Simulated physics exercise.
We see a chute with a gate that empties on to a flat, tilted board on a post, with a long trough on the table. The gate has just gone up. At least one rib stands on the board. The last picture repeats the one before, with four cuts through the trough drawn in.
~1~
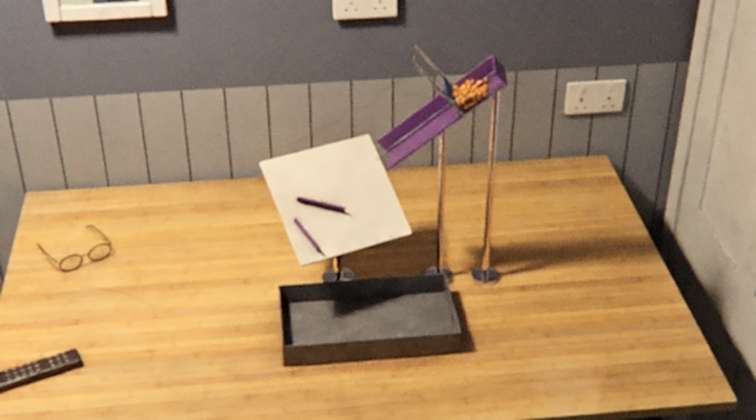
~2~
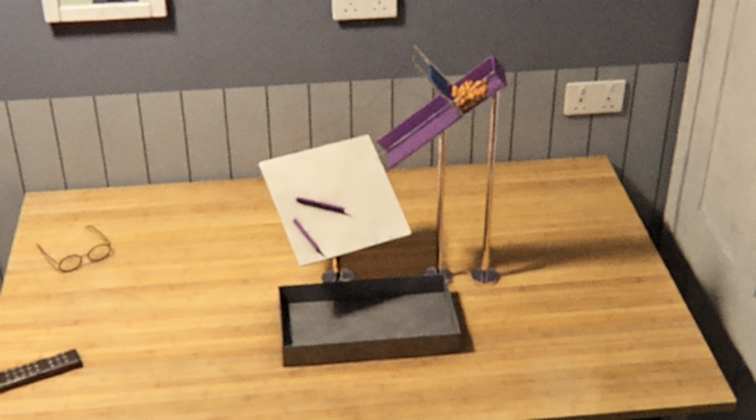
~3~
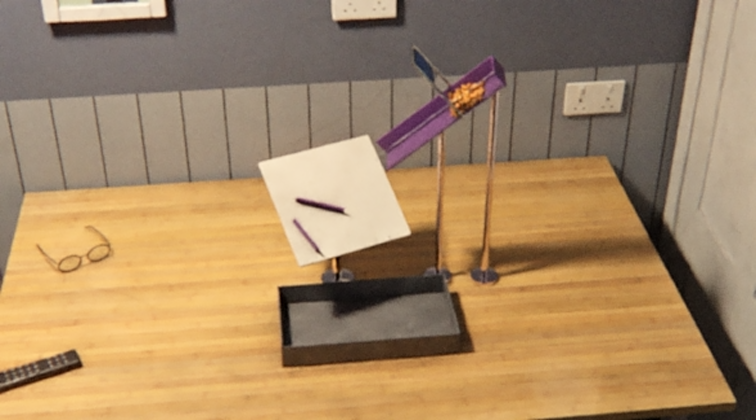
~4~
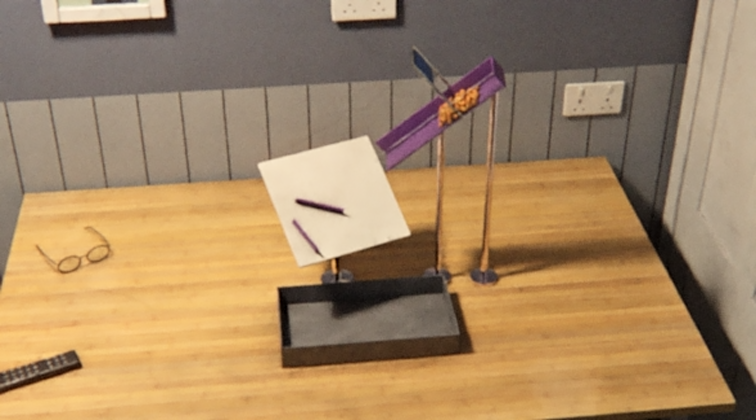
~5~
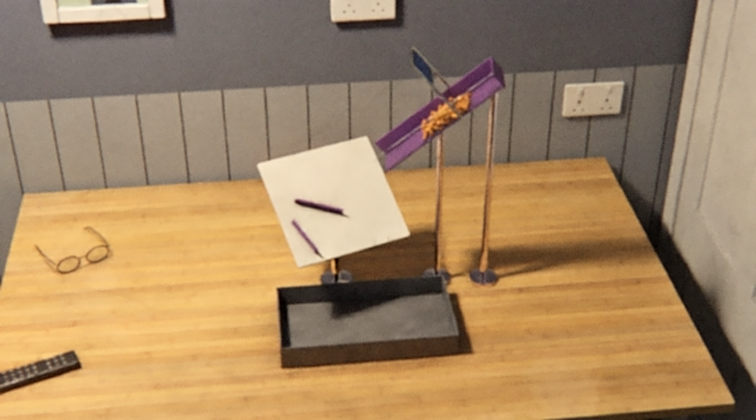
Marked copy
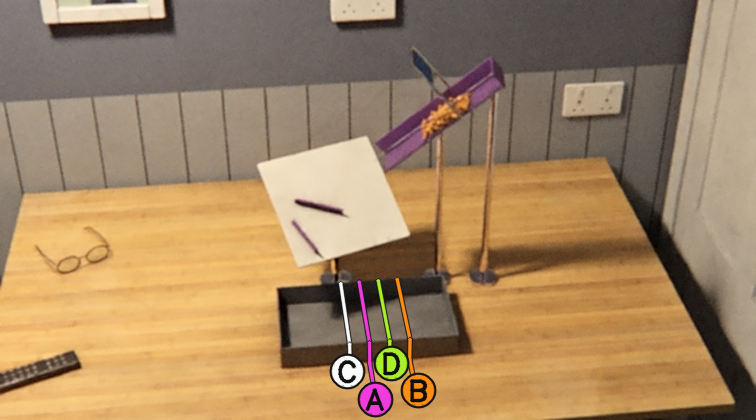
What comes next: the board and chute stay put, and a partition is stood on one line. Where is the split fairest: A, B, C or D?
Use line D.
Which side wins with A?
Right.
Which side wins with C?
Right.
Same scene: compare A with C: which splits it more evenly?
It is A.
On the marked copy, line A crosses the front rim at (369, 341); line B crosses the front rim at (409, 338); line C crosses the front rim at (349, 343); line D crosses the front rim at (389, 340).
If A is chosen, of what is caught, about a quarter on the left of the divider, most on the right.
If B is chosen, of what is caught, most on the left of the divider, a small part on the right.
If C is chosen, of what is caught, a small part on the left of the divider, most on the right.
If D is chosen, of what is caught, about half on the left of the divider, about half on the right.
